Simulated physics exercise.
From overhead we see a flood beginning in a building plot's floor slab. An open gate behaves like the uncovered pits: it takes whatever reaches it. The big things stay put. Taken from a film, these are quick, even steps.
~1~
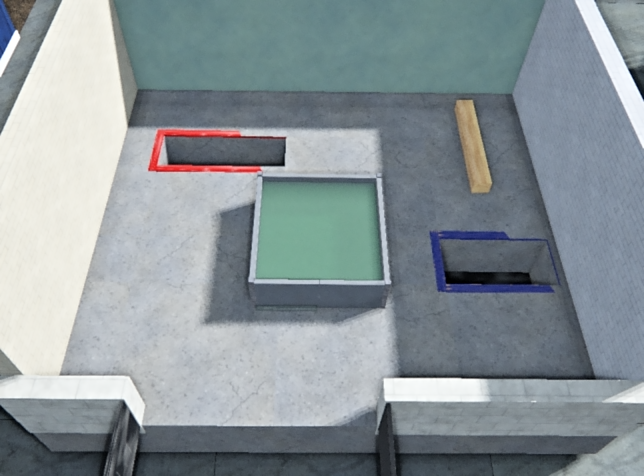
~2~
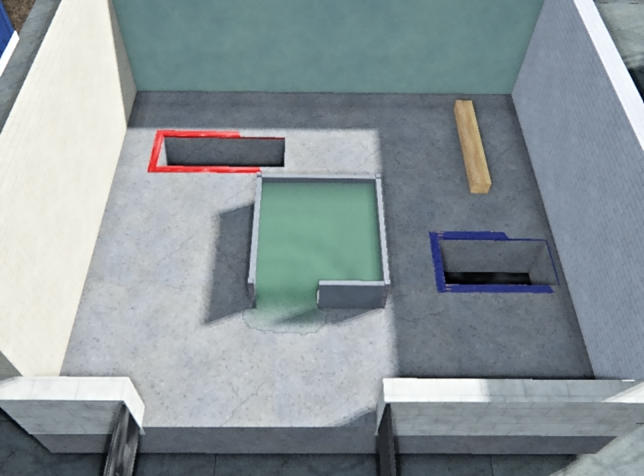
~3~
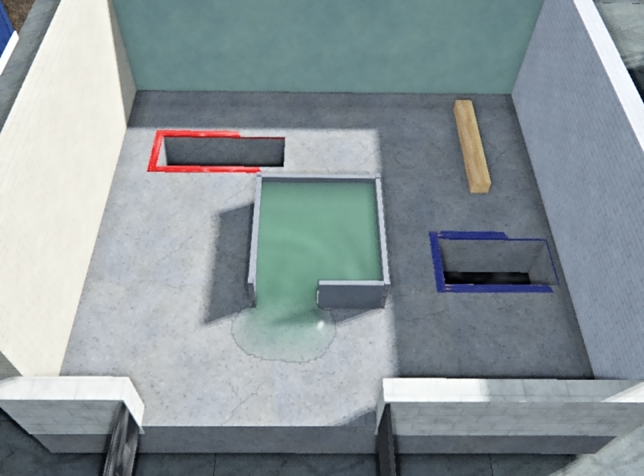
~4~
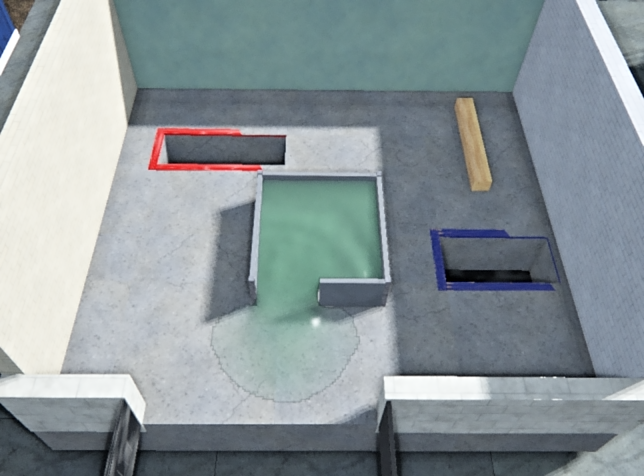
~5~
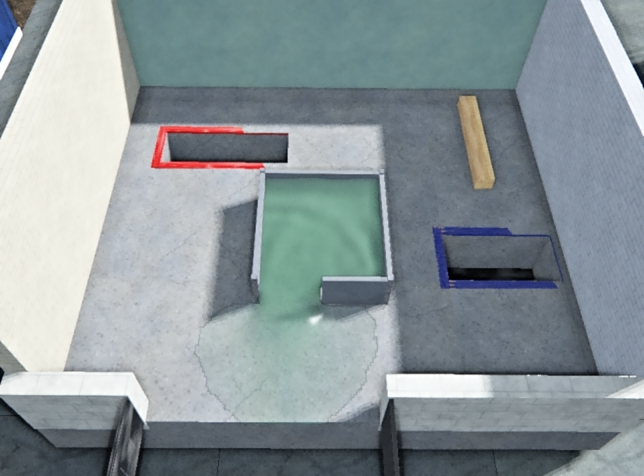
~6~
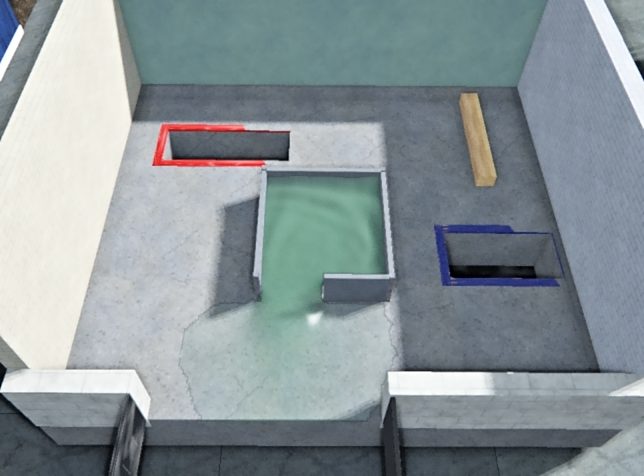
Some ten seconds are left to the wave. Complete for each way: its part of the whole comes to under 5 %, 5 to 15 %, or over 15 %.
The gate's part comes to over 15 %; the red pit's part comes to under 5 %; the blue pit's part comes to under 5 %.
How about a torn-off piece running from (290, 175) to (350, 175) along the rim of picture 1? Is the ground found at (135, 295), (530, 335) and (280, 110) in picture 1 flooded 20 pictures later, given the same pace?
First spot spared, second spot spared, third spot submerged.
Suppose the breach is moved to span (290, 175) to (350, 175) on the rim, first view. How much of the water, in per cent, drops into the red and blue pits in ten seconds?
For red it's about 30 per cent, and for blue about 12 per cent.
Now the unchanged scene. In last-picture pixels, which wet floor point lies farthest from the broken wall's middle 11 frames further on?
Farthest reach: (59, 397).
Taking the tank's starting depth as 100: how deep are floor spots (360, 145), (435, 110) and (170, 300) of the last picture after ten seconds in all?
First spot 0 %, second 0 %, third 2 %.
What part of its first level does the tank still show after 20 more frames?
Somewhere near 42 %, give or take.
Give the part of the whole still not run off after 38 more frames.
Estimate: Near 38 %.
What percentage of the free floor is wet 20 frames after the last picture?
About 15 %.
A moment on, water covers 10 % of the floor; the gate 12 %, the red pit 0 %, the blue pit 0 %.
Next, water covers 15 % of the floor; the gate 27 %, the red pit 0 %, the blue pit 0 %.
Then, water covers 15 % of the floor; the gate 43 %, the red pit 0 %, the blue pit 0 %.
Later, water covers 15 % of the floor; the gate 61 %, the red pit 0 %, the blue pit 0 %.
In the end, water covers 15 % of the floor; the gate 74 %, the red pit 0 %, the blue pit 0 %.
